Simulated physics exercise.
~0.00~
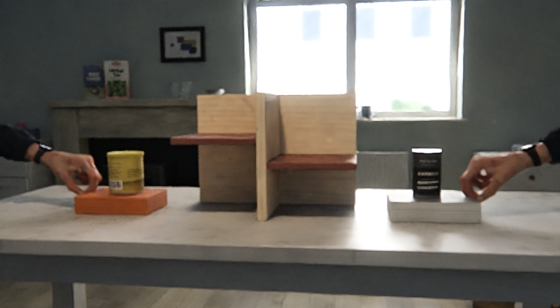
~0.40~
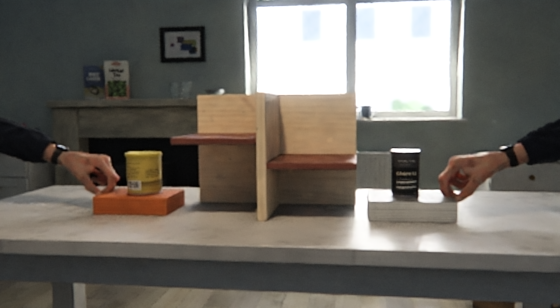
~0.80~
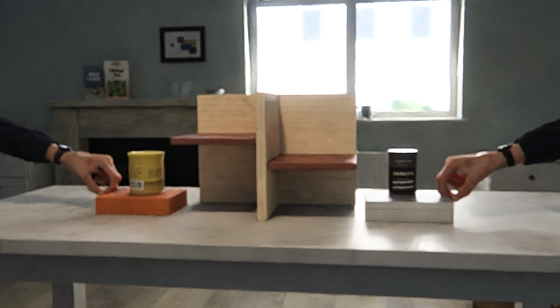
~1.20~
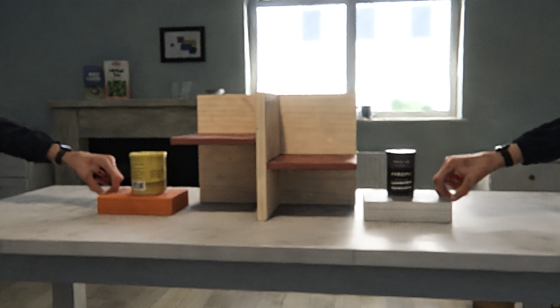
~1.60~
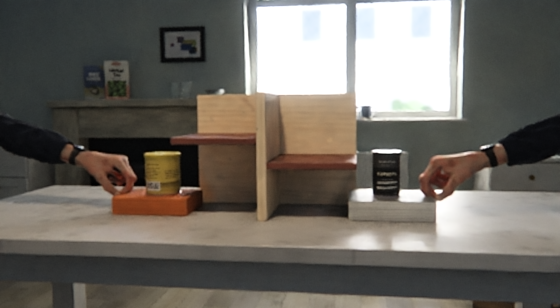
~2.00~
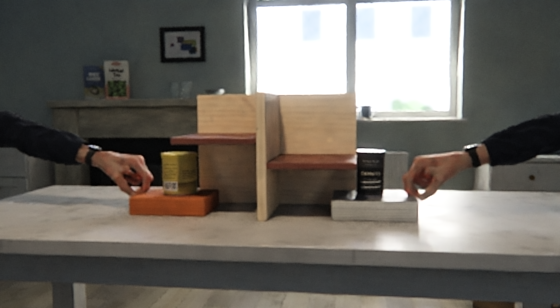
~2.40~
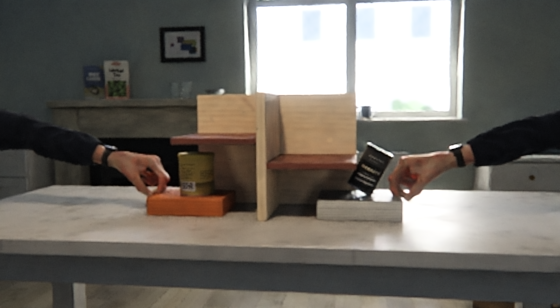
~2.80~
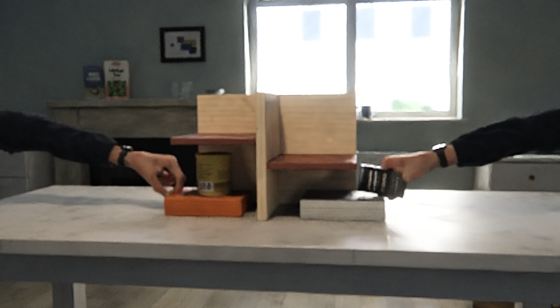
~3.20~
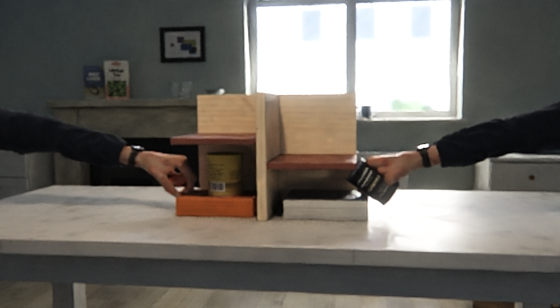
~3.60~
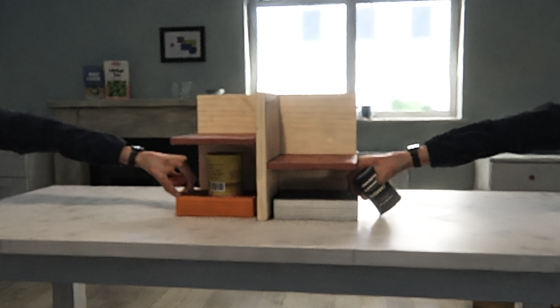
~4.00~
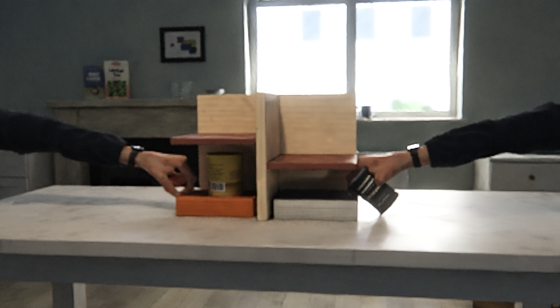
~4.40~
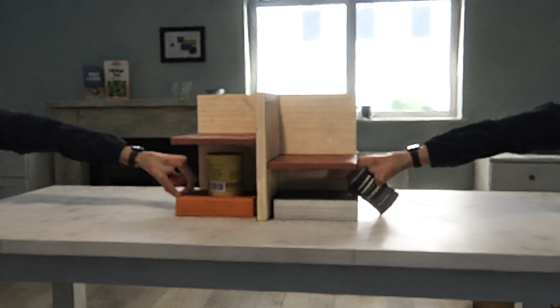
In the video, two hands push an orange board carrying a yellow tin and a whitish block carrying a black tin inward beneath a rack's shelves; the yellow tin passes under, while the black tin hits the right shelf, tips over, and ends tilted beside the block.
